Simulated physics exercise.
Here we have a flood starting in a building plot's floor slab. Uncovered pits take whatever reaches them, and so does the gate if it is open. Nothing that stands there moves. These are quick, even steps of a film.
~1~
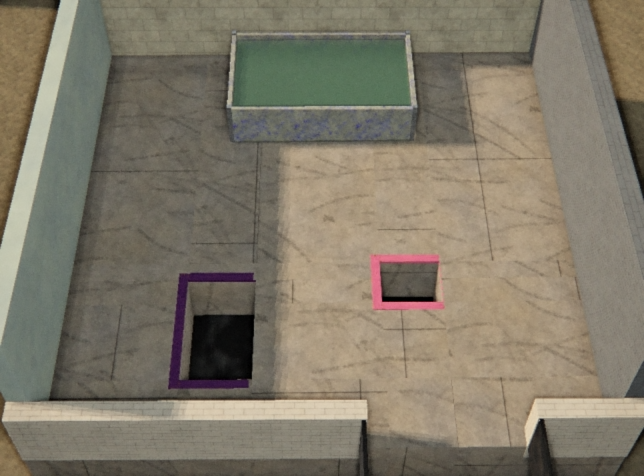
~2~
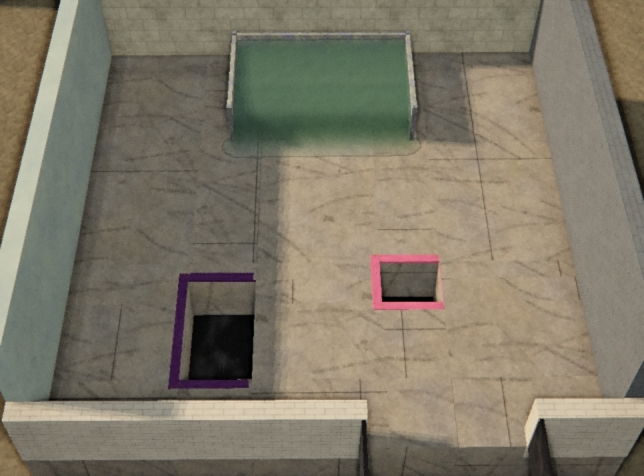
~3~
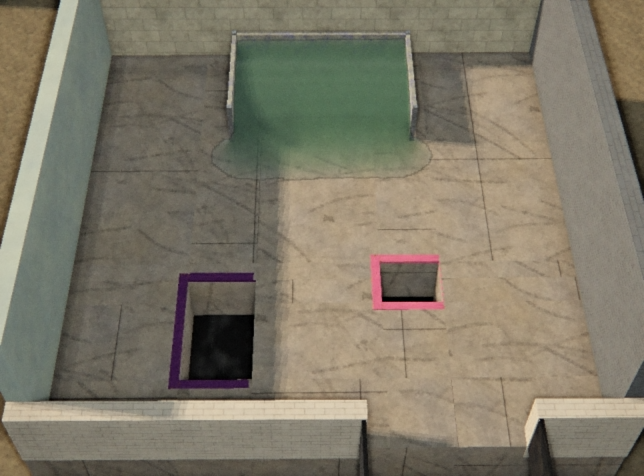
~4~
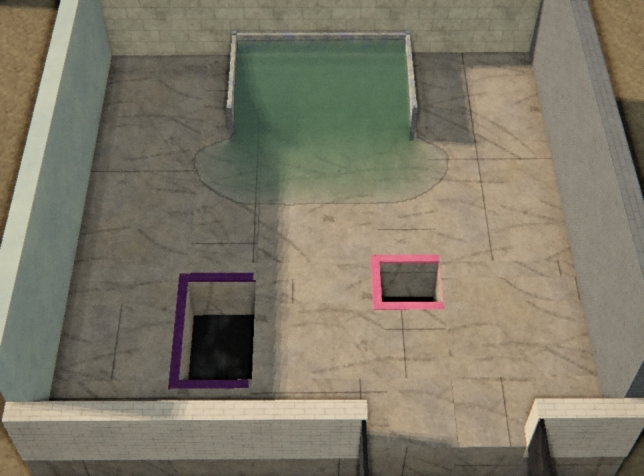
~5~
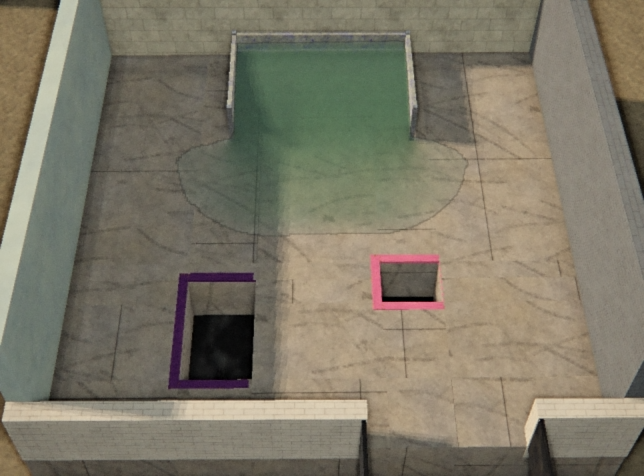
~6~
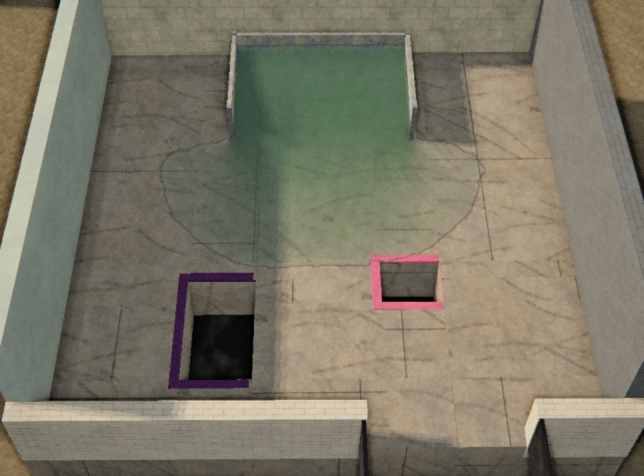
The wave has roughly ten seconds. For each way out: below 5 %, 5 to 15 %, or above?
One by one: The gate takes from 5 to 15 %; the pink pit takes over 15 %; the purple pit takes over 15 %.
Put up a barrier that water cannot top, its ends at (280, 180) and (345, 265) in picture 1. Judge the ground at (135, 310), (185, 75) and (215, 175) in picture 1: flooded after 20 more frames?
In that order: Flooded, dry, under water.
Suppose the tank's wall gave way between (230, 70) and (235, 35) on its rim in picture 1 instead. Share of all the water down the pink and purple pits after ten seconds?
In per cent: Pink 2, purple 25.
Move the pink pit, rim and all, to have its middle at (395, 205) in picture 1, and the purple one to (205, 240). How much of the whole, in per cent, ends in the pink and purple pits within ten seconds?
Parts in a hundred: Pink 25, purple 30.
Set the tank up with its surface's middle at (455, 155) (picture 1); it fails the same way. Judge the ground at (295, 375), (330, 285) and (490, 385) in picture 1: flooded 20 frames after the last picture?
As listed: Covered, under water, under water.
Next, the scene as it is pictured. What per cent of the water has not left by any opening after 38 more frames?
About 52 per cent.
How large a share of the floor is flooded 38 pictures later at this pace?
Roughly 70 per cent.
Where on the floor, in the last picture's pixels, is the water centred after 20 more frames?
At about (300, 254).
A moment on, water covers 40 % of the floor; the gate 0 %, the pink pit 3 %, the purple pit 2 %.
Next, water covers 60 % of the floor; the gate 1 %, the pink pit 7 %, the purple pit 8 %.
Then, water covers 65 % of the floor; the gate 5 %, the pink pit 11 %, the purple pit 15 %.
Later, water covers 70 % of the floor; the gate 10 %, the pink pit 14 %, the purple pit 24 %.
In the end, water covers 75 % of the floor; the gate 13 %, the pink pit 17 %, the purple pit 33 %.
